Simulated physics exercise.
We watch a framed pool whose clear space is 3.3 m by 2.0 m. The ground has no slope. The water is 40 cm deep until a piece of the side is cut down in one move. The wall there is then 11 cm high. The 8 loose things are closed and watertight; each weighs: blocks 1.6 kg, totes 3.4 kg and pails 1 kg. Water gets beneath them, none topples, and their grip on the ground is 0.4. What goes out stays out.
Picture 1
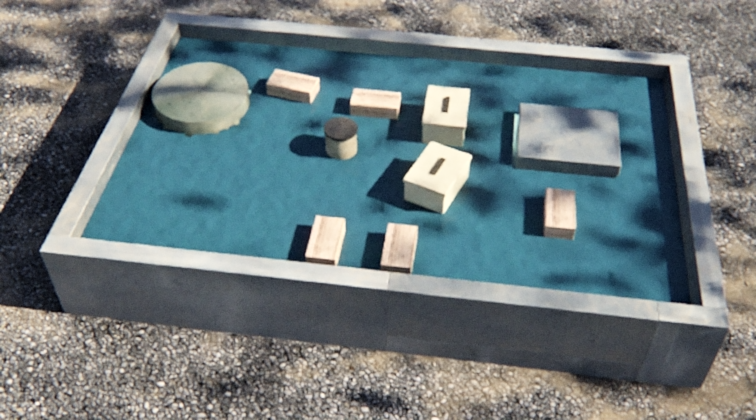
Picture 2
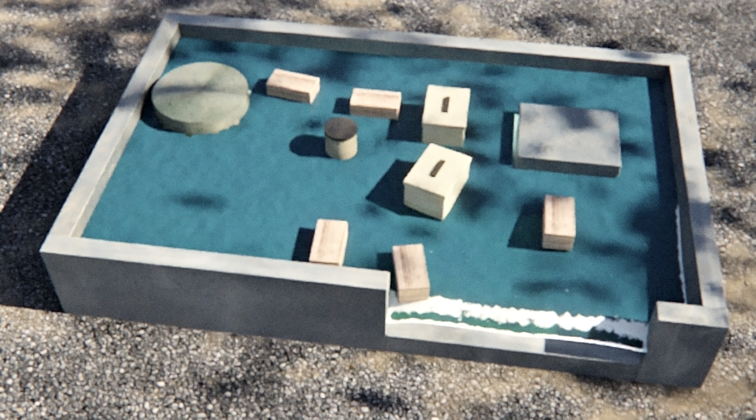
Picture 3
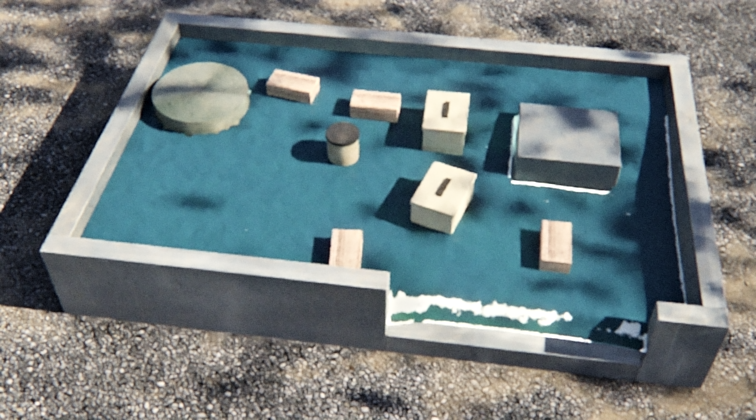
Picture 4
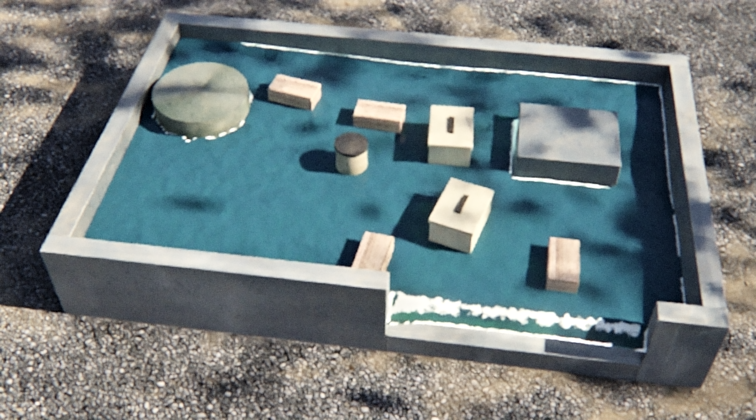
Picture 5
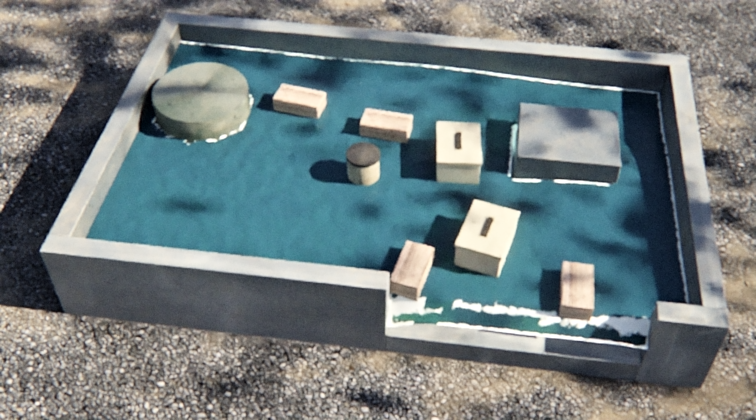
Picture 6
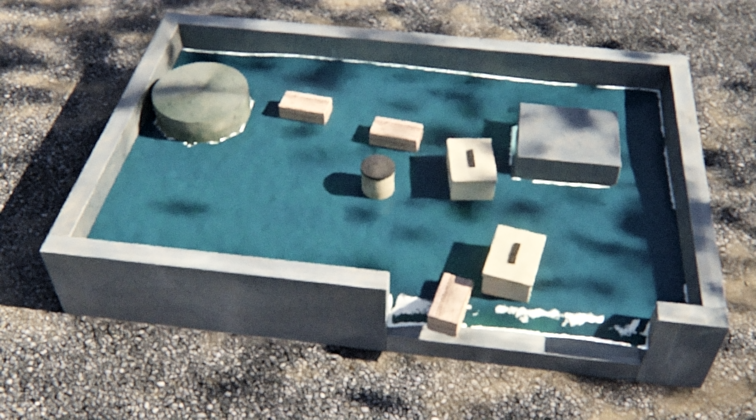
Walled pool on gravel, a gap opening front right, water draining through, pale blocks and boxes drifting towards it, blocks exiting.
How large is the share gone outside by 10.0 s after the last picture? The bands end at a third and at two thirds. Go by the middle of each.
Share: At least two thirds.
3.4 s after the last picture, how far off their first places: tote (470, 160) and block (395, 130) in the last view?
In turn: Washed out, 80 cm.
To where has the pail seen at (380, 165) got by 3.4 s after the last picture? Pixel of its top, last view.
At about (472, 285).
Then, 0.8 s after the last picture 4 of 8 are out; 4 afloat.
Then, 3.4 s after the last picture 5 of 8 are out; 3 afloat.
Then, 6.0 s after the last picture 6 of 8 are out; 2 afloat.
Then, 10.0 s after the last picture 7 of 8 are out; 1 afloat.
